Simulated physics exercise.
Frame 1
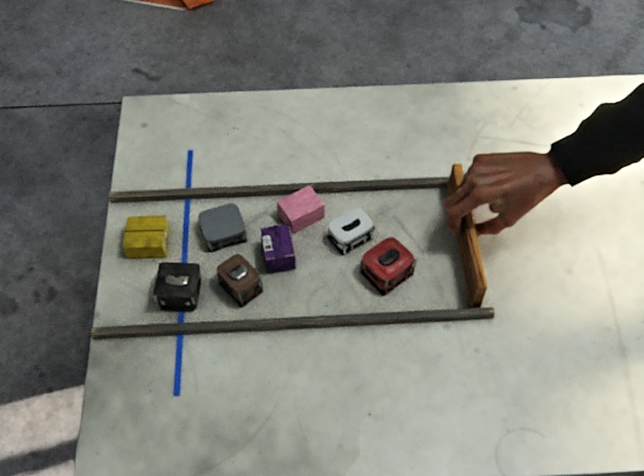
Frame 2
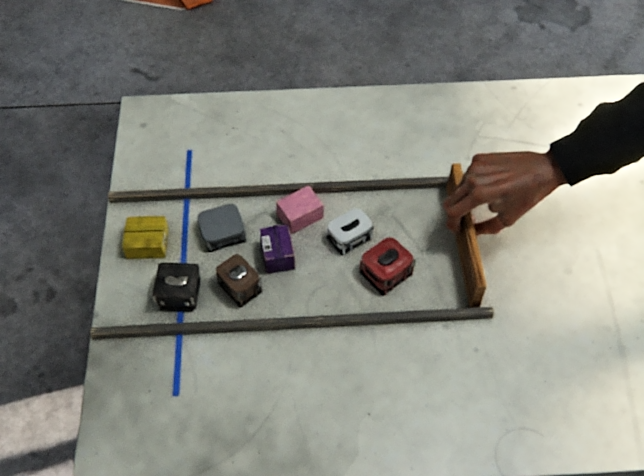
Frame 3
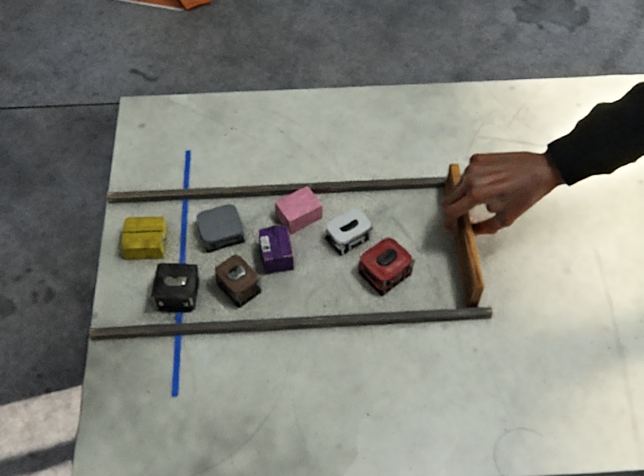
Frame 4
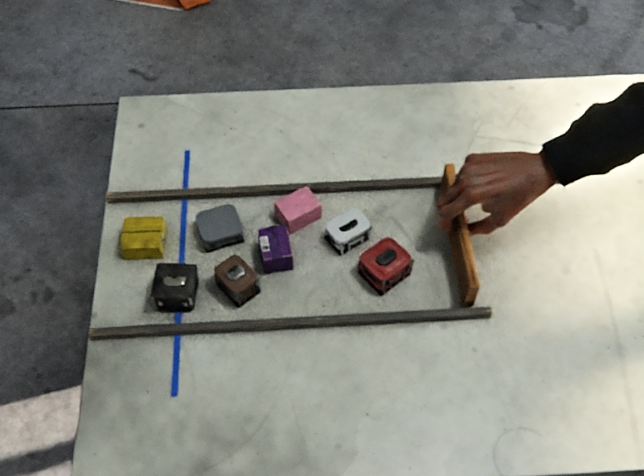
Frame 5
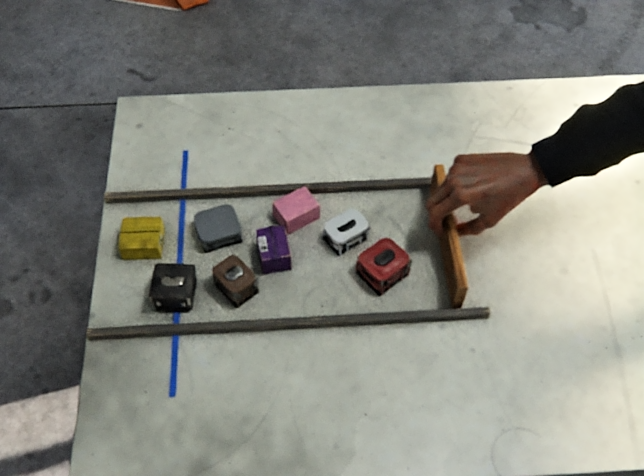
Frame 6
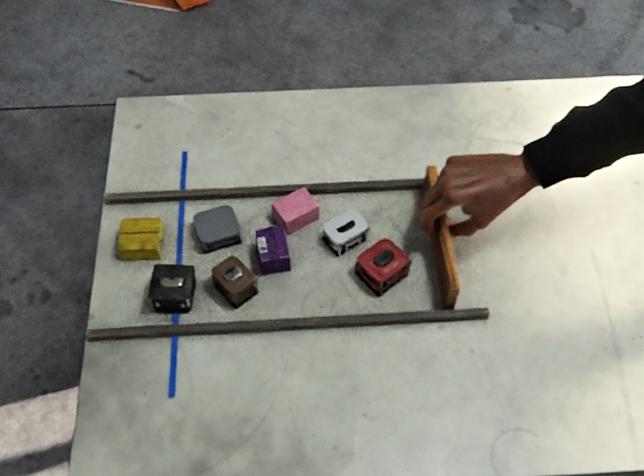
The footage shows a hand holding a wooden board upright between two dark rails on a pale tabletop, then sliding it slightly left toward eight small, differently coloured boxes and cases, which stay almost still near a blue tape line.
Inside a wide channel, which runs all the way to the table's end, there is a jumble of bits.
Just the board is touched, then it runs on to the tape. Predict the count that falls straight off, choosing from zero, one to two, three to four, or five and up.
Missing: Below three, above nil.
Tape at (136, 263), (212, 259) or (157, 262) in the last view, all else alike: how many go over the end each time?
It would be 4, 0 and 1.
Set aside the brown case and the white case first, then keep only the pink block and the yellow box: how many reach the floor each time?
First try: 1 fallen; other try: 0.
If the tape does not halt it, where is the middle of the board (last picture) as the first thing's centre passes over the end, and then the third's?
About (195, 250), then (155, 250).
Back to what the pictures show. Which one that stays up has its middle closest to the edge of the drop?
The one you want is the grey case.
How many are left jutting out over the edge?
The count would be 1.
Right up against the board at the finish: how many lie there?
Count: 4.
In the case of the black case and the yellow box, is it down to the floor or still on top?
The black case stays put, and the yellow box is gone.
A little later, none off yet; yellow box at rest near (141, 239); black case at rest near (174, 289); grey case at rest near (217, 229).
Next, none off yet; yellow box at rest near (141, 239); black case at rest near (174, 289); grey case shifted a little near (196, 224).
Later still, none off yet; yellow box shifted a little near (119, 237); black case shifted a little near (152, 295); grey case shifted well along near (152, 218).
When it is over, the number that fall off is one or two; down, yellow box.
